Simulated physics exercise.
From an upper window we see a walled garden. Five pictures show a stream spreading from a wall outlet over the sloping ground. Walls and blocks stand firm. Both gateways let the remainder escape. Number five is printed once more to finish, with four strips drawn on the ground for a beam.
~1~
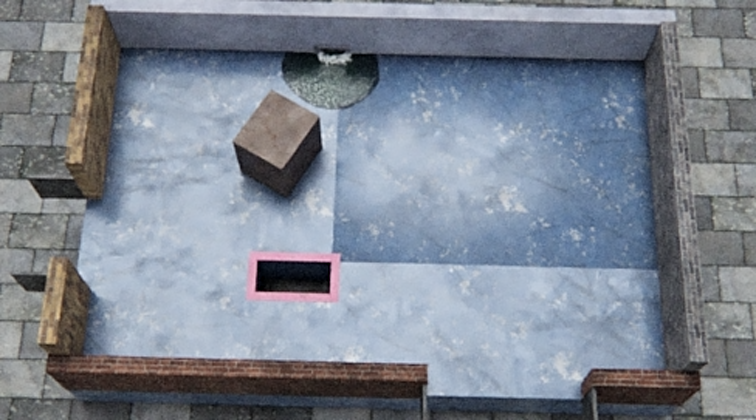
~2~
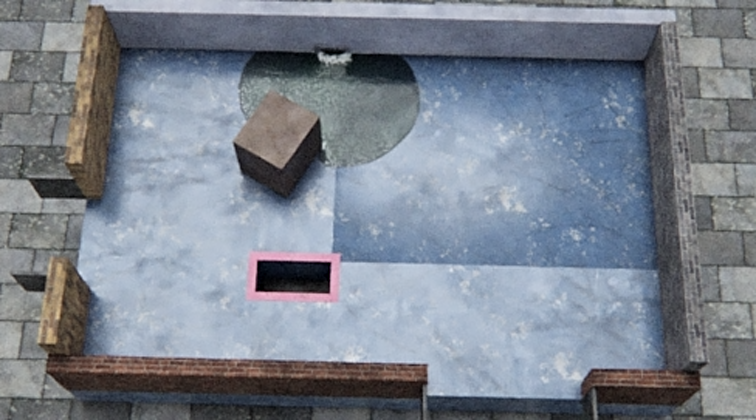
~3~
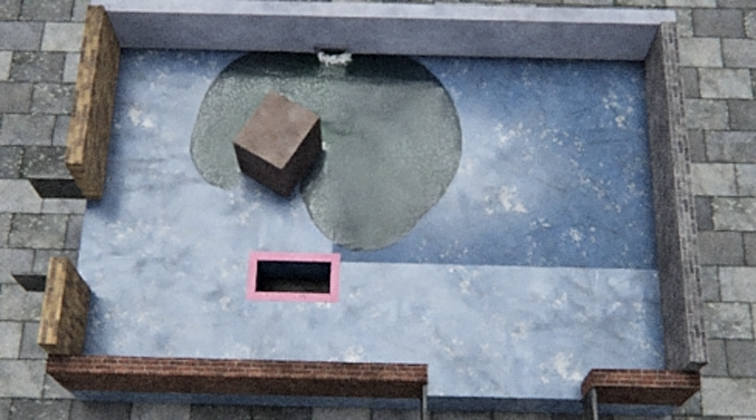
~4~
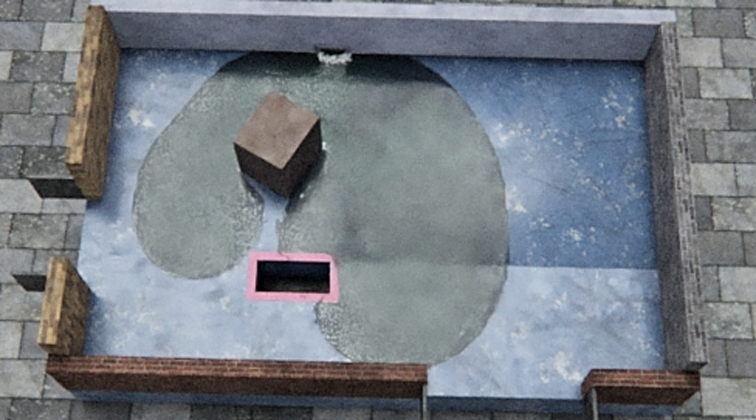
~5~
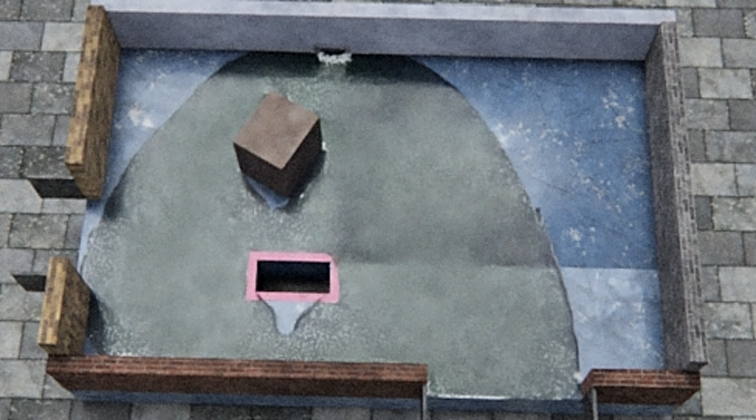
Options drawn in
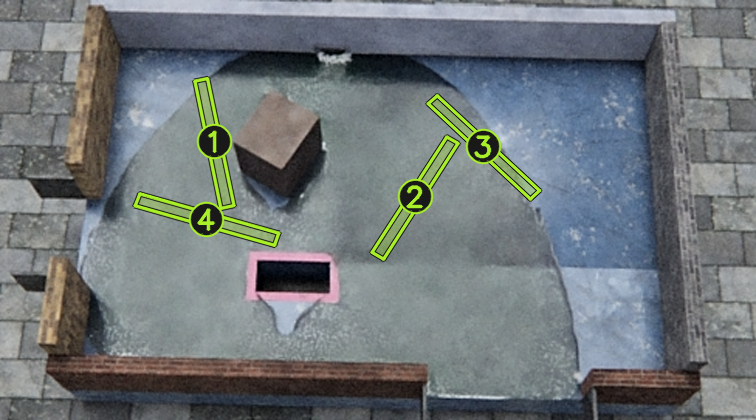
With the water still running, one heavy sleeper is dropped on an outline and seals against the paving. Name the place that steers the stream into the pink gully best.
It is 2.
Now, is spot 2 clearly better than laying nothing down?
Yes, by a good deal.
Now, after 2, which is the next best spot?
Here it is spot 1.
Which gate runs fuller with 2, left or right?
The right one.
On the marked copy, 1 from (201, 79) to (227, 206); 2 from (377, 255) to (452, 140); 3 from (432, 99) to (535, 194); 4 from (137, 199) to (276, 239).
With 1, about 33 % of the stream runs into the pink gully, about 64 % out by the gates.
With 2, about 57 % of the stream runs into the pink gully, about 42 % out by the gates.
With 3, about 25 % of the stream runs into the pink gully, about 74 % out by the gates.
With 4, about 26 % of the stream runs into the pink gully, about 73 % out by the gates.
